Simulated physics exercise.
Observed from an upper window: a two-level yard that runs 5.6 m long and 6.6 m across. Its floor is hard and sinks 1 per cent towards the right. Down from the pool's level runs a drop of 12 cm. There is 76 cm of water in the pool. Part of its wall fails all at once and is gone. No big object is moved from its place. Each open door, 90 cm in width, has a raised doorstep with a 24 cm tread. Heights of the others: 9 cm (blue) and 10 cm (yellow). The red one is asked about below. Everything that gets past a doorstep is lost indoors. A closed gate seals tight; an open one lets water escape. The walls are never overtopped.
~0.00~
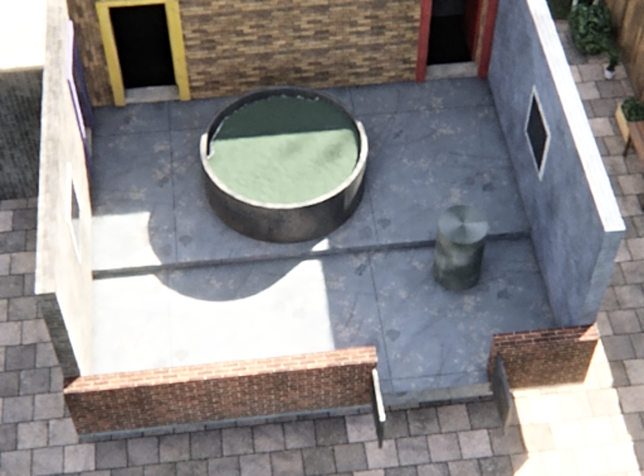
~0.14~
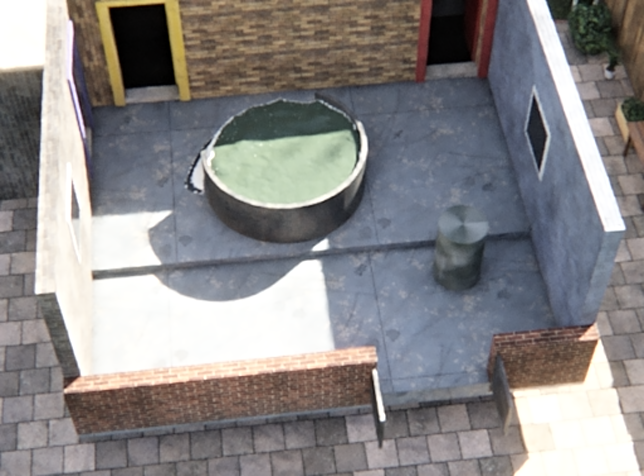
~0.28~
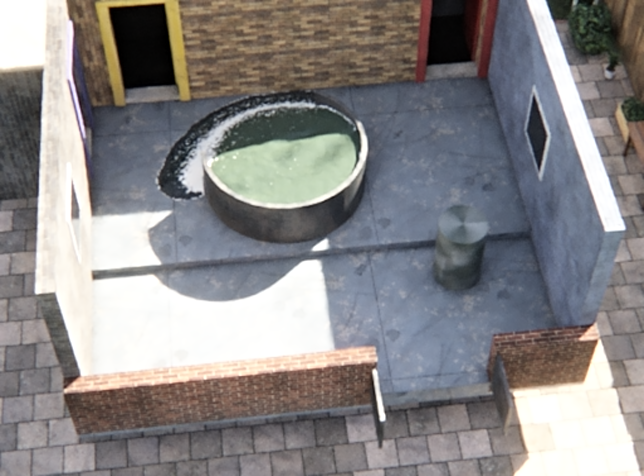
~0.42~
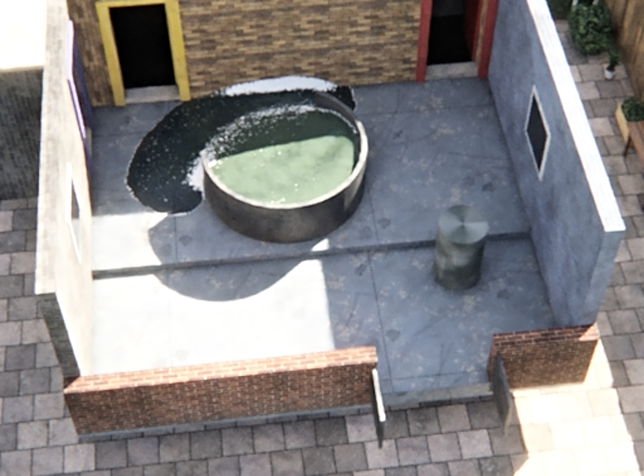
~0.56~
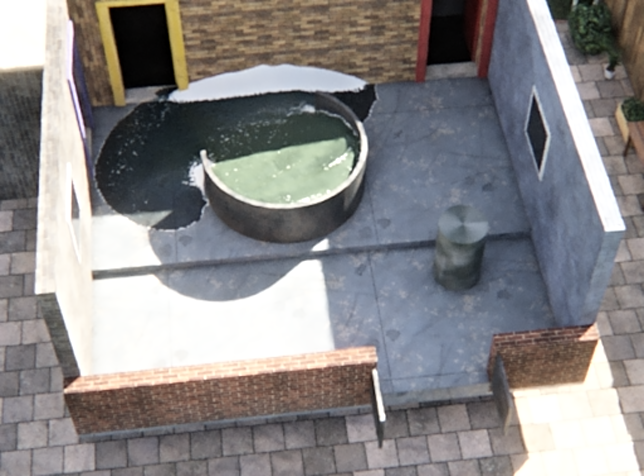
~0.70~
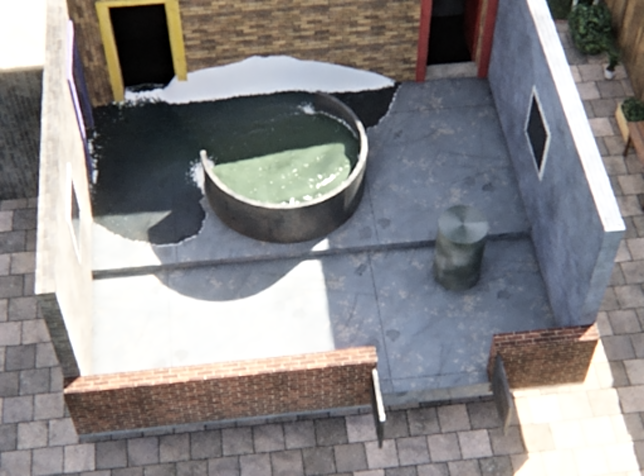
Green water burst out through the far side of a round pool in a walled yard, then spread in a dark, foamy sheet across the floor to the left wall and along the brick wall behind.
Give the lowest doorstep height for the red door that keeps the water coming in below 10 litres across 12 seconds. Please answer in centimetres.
I would say about 14 cm.
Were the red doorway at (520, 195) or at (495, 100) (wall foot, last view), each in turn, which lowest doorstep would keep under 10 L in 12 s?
6.5 and 20 cm.
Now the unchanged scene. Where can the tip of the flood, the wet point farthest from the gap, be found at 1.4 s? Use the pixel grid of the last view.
In the last picture, around (481, 76).
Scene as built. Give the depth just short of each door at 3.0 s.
Depths, in cm - red: 11, blue: 28, yellow: 23.
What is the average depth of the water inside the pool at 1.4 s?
On average, around 36 cm.
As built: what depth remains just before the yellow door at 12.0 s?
Some 5.5 cm.
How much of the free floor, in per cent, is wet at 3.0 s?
Near 60 per cent is wet.
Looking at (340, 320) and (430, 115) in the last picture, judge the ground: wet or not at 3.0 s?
Respectively: Missed, inundated.
After 1.4 s water covers 30 % of the floor, deepest (62 cm) near (103, 105); 4 cm at the red door, 0 litres in over its 10 cm doorstep.
After 3.0 s water covers 60 % of the floor, deepest (30 cm) near (92, 164); 11 cm at the red door, 4 litres in over its 10 cm doorstep.
After 12.0 s water covers 95 % of the floor, deepest (14 cm) near (534, 363); 7 cm at the red door, 27 litres in over its 10 cm doorstep.
At the red door as built, the water arrived by 1.0 s and peaked near 12 cm at 4.6 s.
With a doorstep of 12.5 cm, 16 litres would have come in within the 12 s; with 16.5 cm, 5 litres. So under 10 litres takes about 14 cm.
